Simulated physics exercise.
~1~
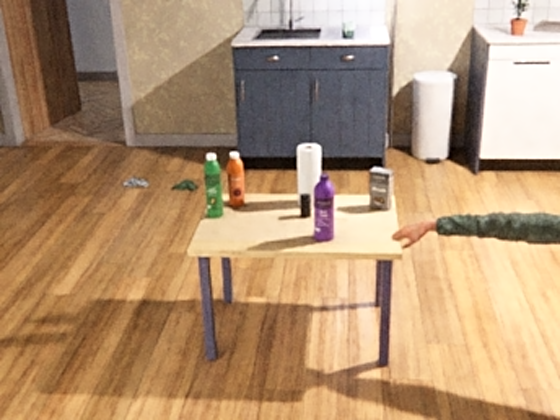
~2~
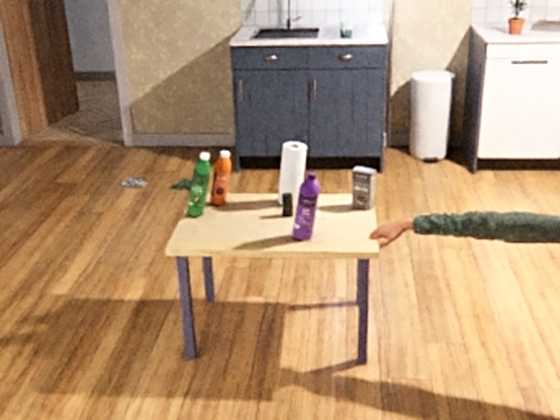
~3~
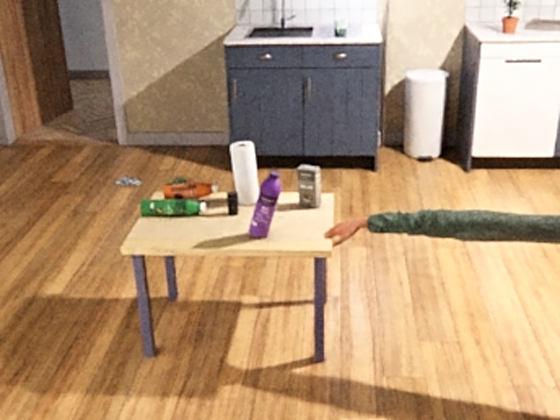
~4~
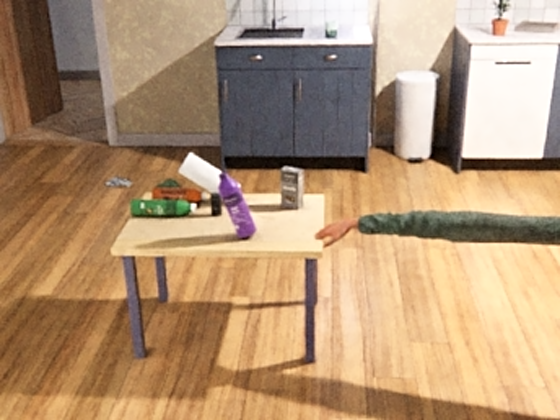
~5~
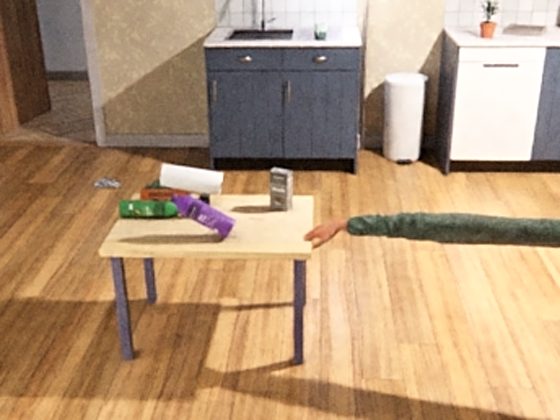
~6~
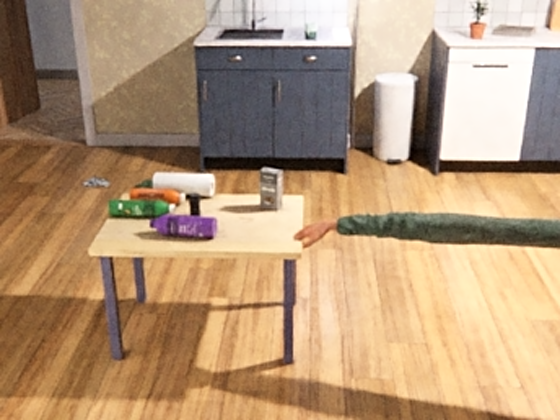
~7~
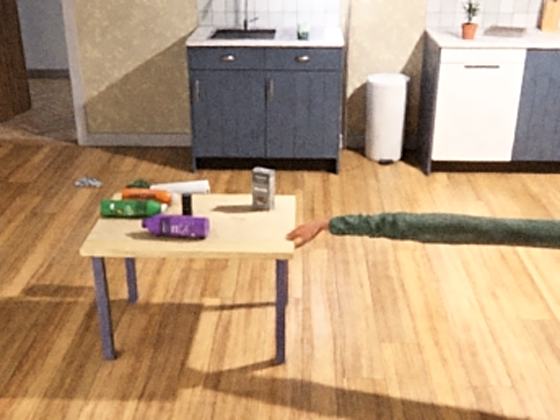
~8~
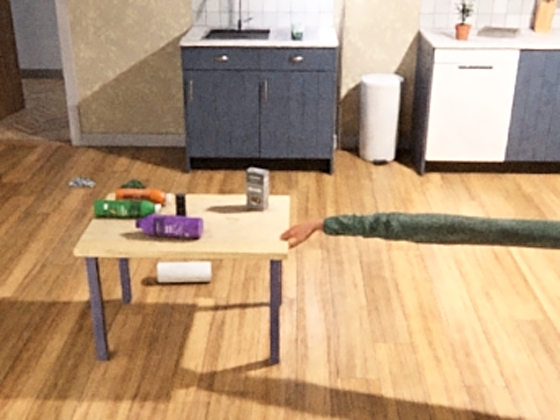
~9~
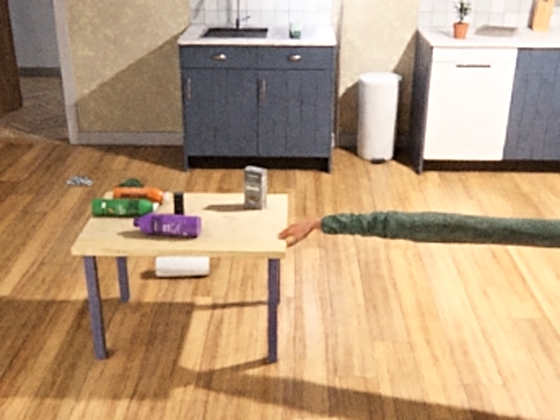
A small table is pulled left, toppling three bottles and a white roll that falls off.
